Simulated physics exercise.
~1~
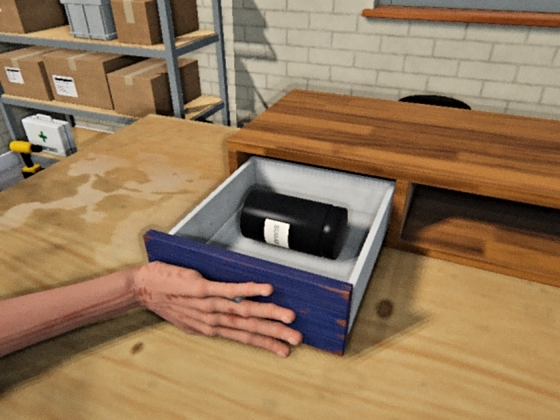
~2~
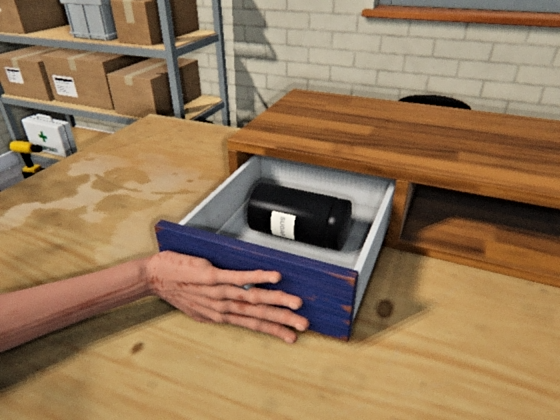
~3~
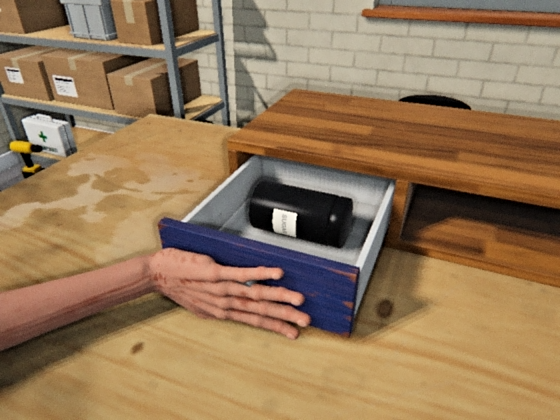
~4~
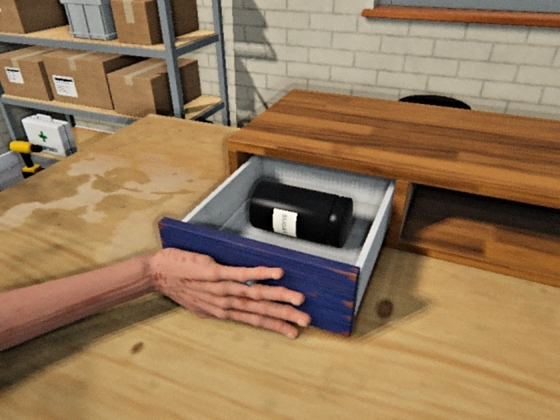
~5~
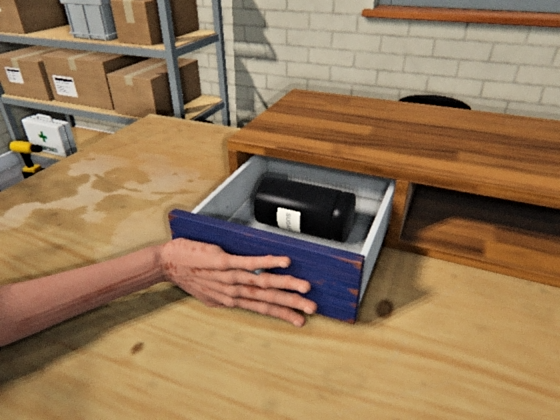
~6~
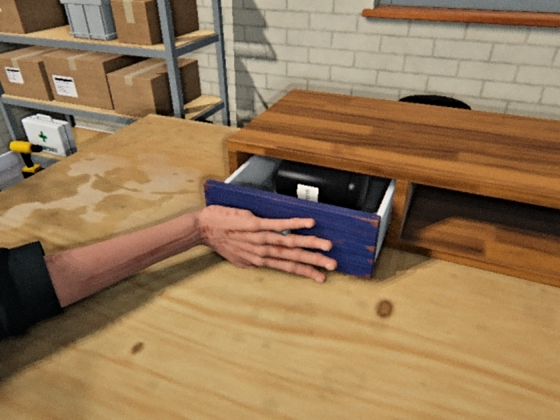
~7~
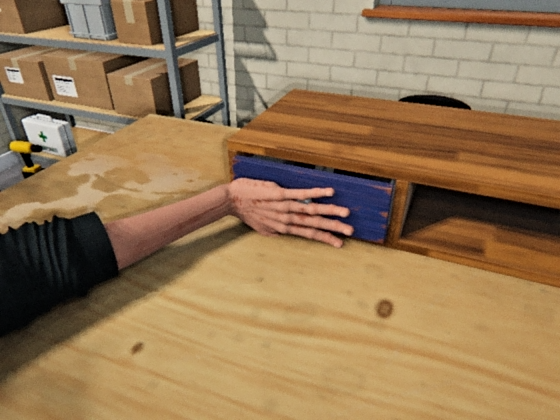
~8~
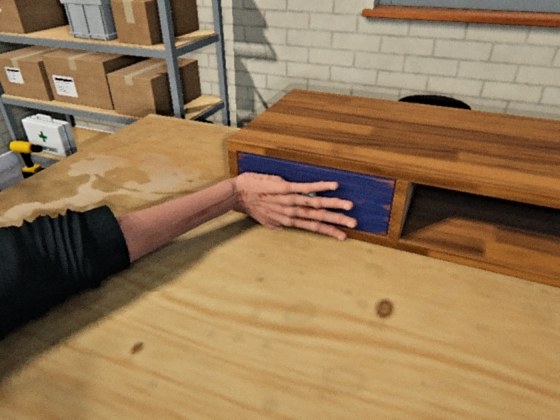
A blue-fronted drawer with a black jar lying on its side inside was pushed by a hand towards the wooden cabinet, shifting slightly, pausing, then sliding back and to the right until it closed completely, hiding the jar.
